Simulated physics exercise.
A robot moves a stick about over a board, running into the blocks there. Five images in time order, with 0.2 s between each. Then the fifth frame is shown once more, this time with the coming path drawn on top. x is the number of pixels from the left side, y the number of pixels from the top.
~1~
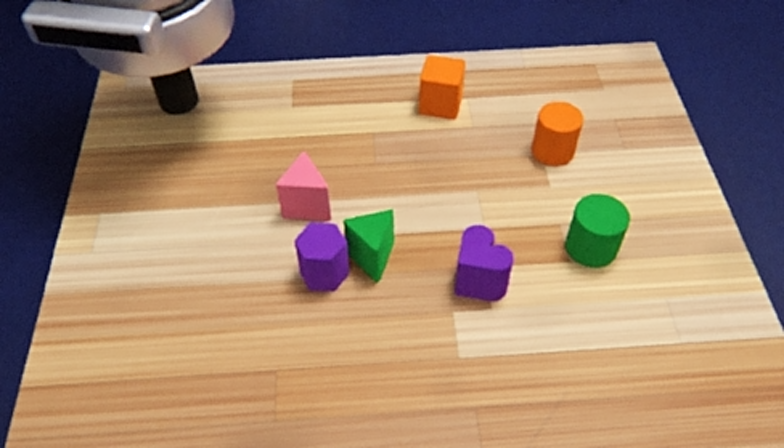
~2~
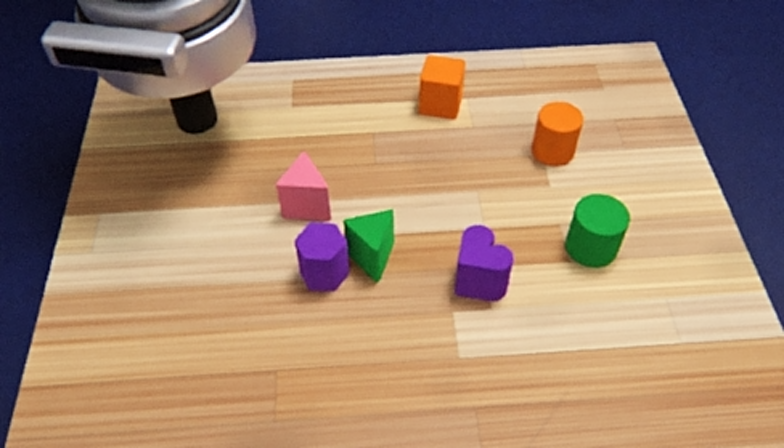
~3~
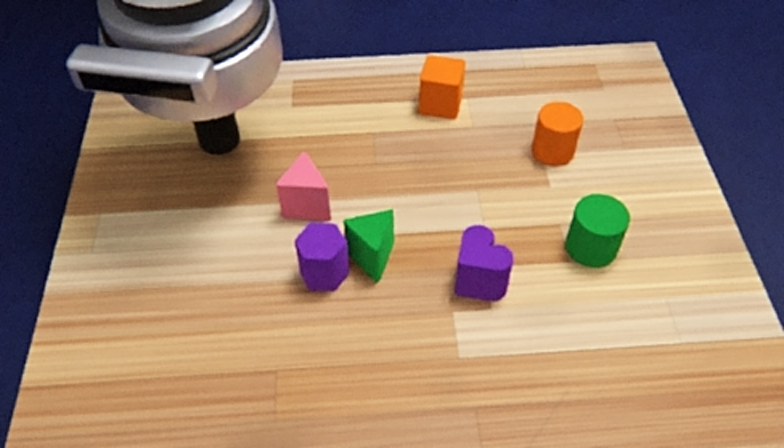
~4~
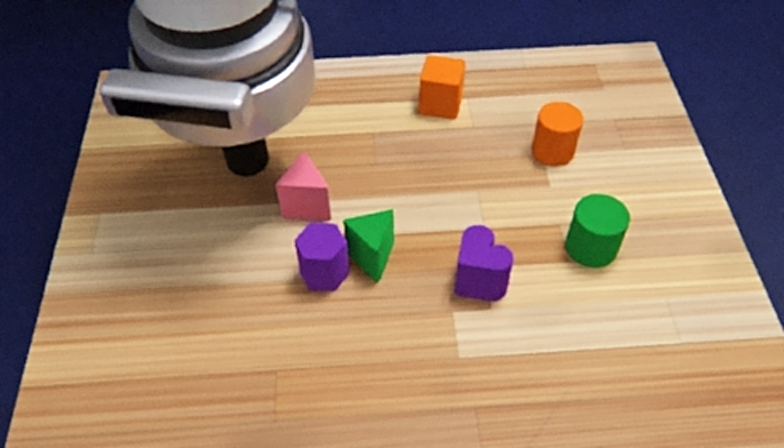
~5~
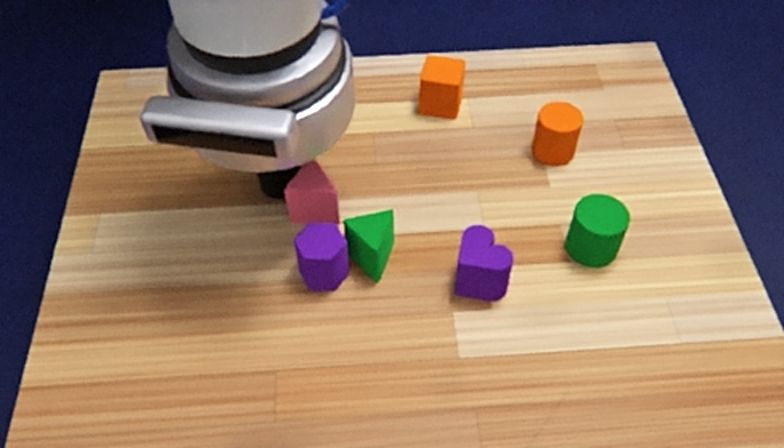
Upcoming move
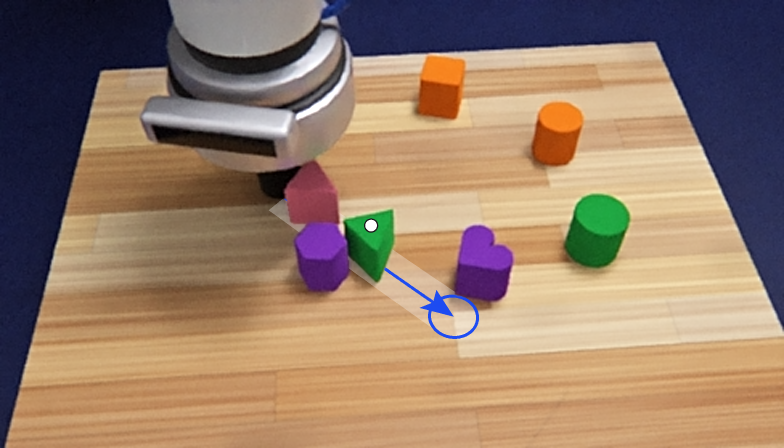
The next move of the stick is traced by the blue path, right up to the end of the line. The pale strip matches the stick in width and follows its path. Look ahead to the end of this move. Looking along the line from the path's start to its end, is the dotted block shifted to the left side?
It seems not.
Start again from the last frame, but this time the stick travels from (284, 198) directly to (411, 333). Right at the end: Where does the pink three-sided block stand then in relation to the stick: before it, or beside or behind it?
As far as I can tell, the pink three-sided block has dropped away to the side or behind.
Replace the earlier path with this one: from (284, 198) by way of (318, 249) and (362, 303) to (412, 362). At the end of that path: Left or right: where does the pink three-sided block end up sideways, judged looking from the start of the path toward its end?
Towards the left-hand side.
The line goes in a line from (284, 198) to (453, 316); the dot is on the green three-sided block.
On the path given first. One third of the way, stick at (335, 220); pink three-sided block at (373, 206), turned 15° anticlockwise; green three-sided block at (379, 232).
Two thirds of the way, stick at (392, 260); pink three-sided block at (425, 221), turned 65° anticlockwise; purple six-sided block at (326, 248), turned 40° clockwise; green three-sided block at (418, 270), turned 15° anticlockwise.
At the end, stick at (455, 303); pink three-sided block at (431, 224), turned 80° anticlockwise; purple six-sided block at (326, 248), turned 40° clockwise; green three-sided block at (468, 322); purple heart block at (489, 248).
